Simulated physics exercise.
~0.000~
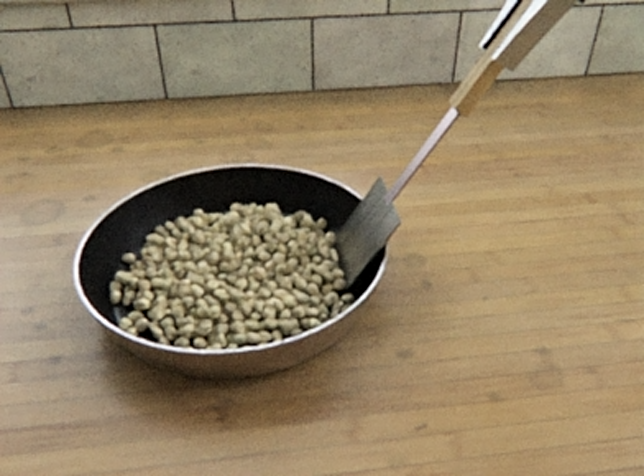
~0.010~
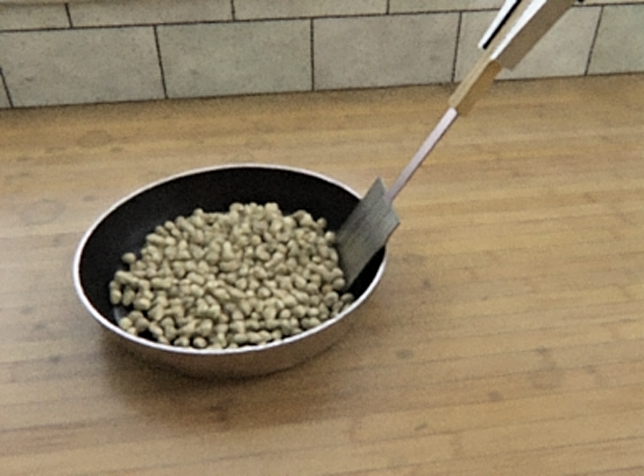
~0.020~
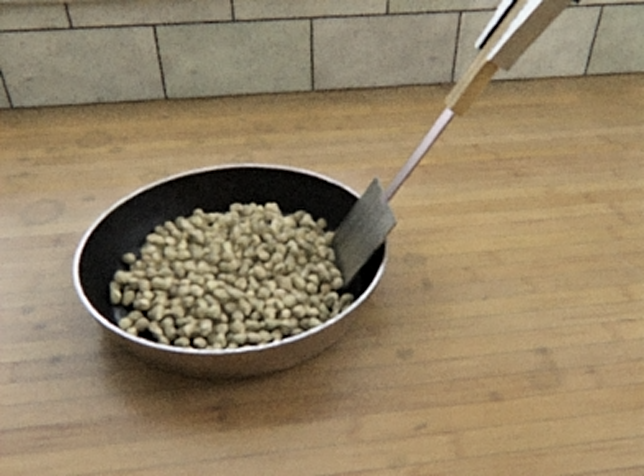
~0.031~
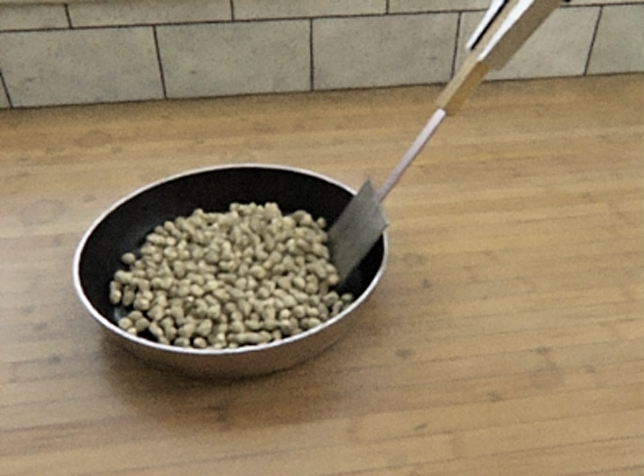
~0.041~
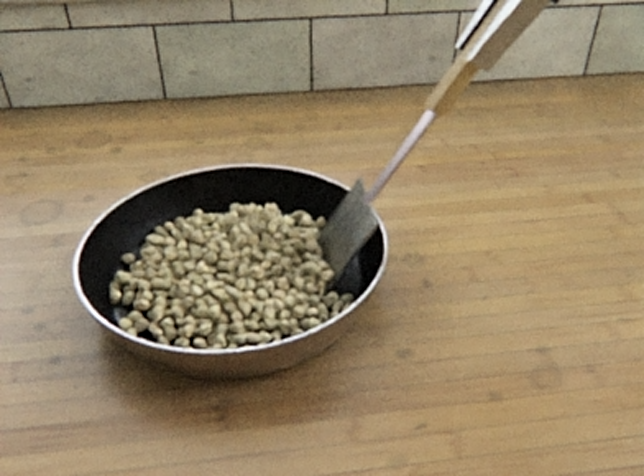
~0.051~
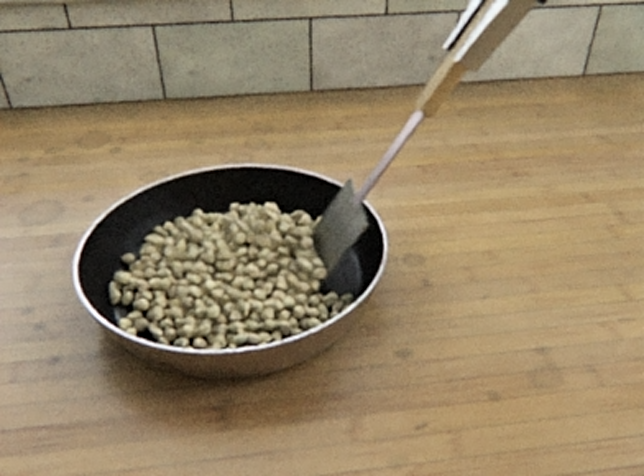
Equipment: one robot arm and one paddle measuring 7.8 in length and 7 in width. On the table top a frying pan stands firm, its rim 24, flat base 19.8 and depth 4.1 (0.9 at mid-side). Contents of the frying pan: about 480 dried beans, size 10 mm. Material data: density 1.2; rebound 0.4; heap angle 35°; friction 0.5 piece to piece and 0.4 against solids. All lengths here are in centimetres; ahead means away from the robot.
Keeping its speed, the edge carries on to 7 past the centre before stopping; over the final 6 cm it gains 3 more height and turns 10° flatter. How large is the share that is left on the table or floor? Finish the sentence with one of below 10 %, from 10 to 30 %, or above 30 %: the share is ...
The share is below 10 %.
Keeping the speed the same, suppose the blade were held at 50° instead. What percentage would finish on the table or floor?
In that case, around 5 percent would end up on the table or floor.
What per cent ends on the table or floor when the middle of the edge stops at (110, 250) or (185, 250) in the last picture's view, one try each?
About 15 and 0 per cent.
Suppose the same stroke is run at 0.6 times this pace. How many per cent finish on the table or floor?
0 %.
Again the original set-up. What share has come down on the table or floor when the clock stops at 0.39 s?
That would be near 5 per cent, give or take.
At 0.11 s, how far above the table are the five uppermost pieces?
Estimated height above table: Approx. 5 cm.
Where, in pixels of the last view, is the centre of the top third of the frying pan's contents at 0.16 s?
Centre: Roughly (178, 261) in the last picture.
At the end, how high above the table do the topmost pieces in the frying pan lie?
It reaches around 5.0 cm.
After 0.11 s, sloping 58°, highest piece 5 above the table; 479 in the frying pan.
After 0.16 s, sloping 54°, highest piece 5 above the table; 479 in the frying pan.
After 0.39 s, sloping 48°, highest piece 5 above the table; 460 in the frying pan, 16 on the table or floor, 3 on the blade or in flight.
After 1.44 s, sloping 48°, highest piece 5 above the table; 460 in the frying pan, 19 on the table or floor.
In the end, 460 in the frying pan, 19 on the table or floor. That is 4 % on the table or floor.
